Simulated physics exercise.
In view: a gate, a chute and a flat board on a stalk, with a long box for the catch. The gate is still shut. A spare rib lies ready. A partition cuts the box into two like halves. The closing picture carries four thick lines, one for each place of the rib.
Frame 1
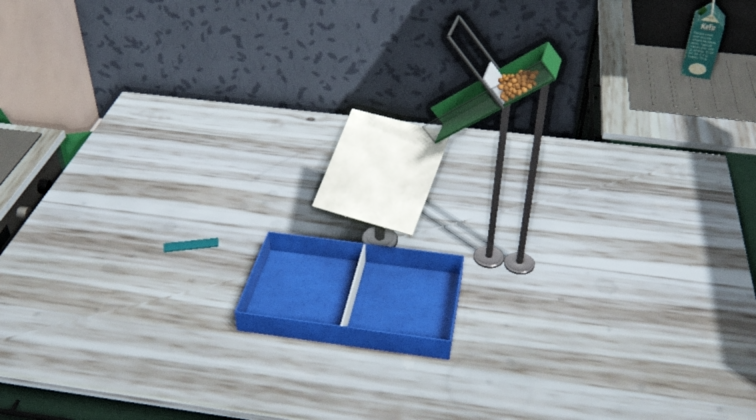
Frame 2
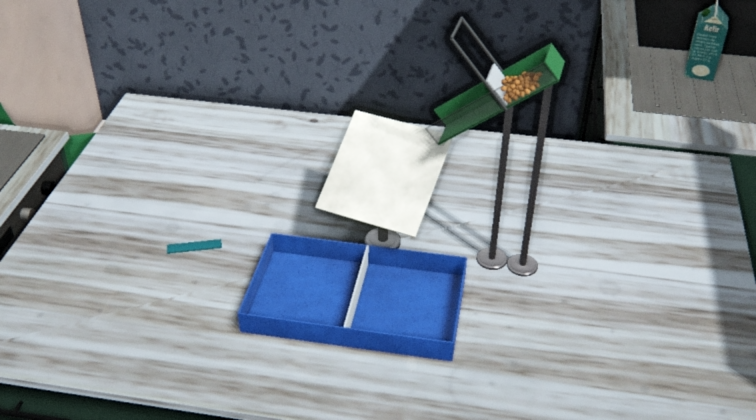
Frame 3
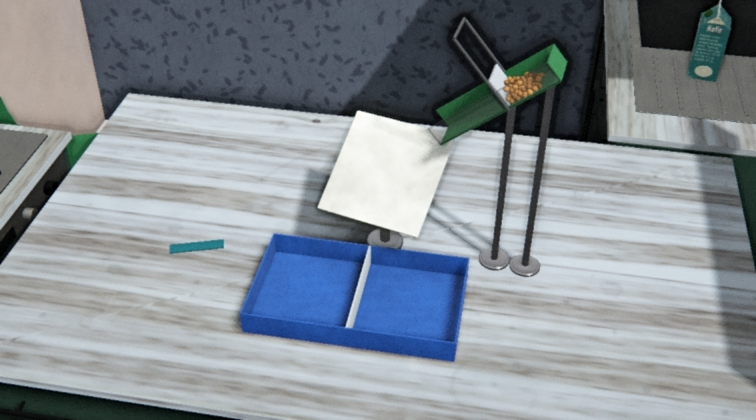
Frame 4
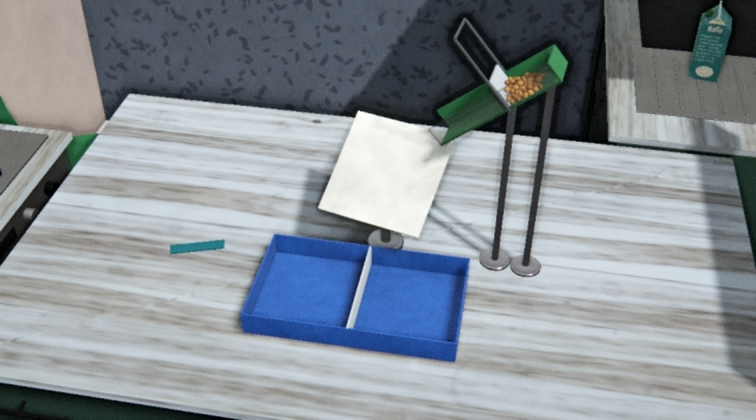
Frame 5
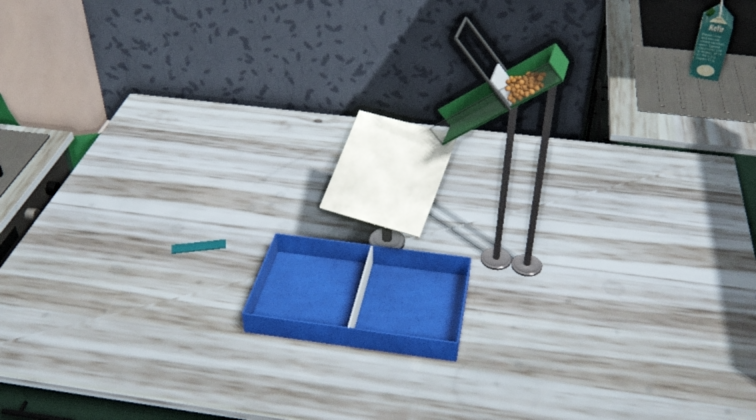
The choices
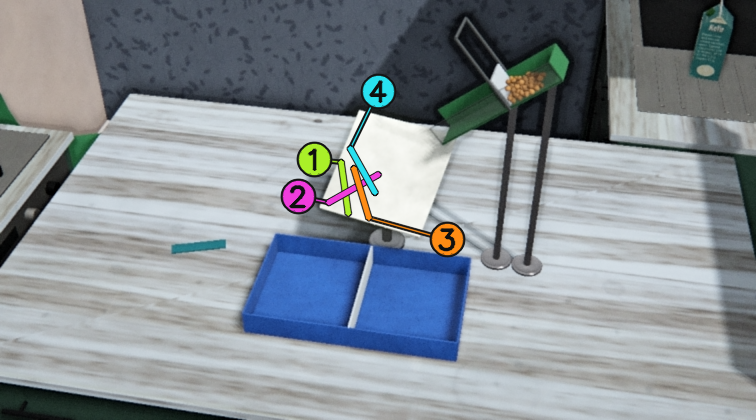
On a wooden table, a green chute of chickpeas, a board and a blue box stay still.
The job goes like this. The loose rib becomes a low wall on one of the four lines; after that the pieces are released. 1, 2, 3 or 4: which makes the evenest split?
Best: 4.
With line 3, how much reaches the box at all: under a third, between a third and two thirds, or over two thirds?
Over two thirds.
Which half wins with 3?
The right half.
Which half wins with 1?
The left half.
On the marked copy, line 1 from (341, 162) to (348, 213); line 2 from (378, 174) to (328, 202); line 3 from (353, 168) to (368, 217); line 4 from (350, 148) to (375, 192).
For line 1, of what is caught, the bulk in the left half, a small share in the right.
For line 2, of what is caught, all but a few in the left half, a small share in the right.
For line 3, of what is caught, a small share in the left half, the bulk in the right.
For line 4, of what is caught, close to half in the left half, close to half in the right.
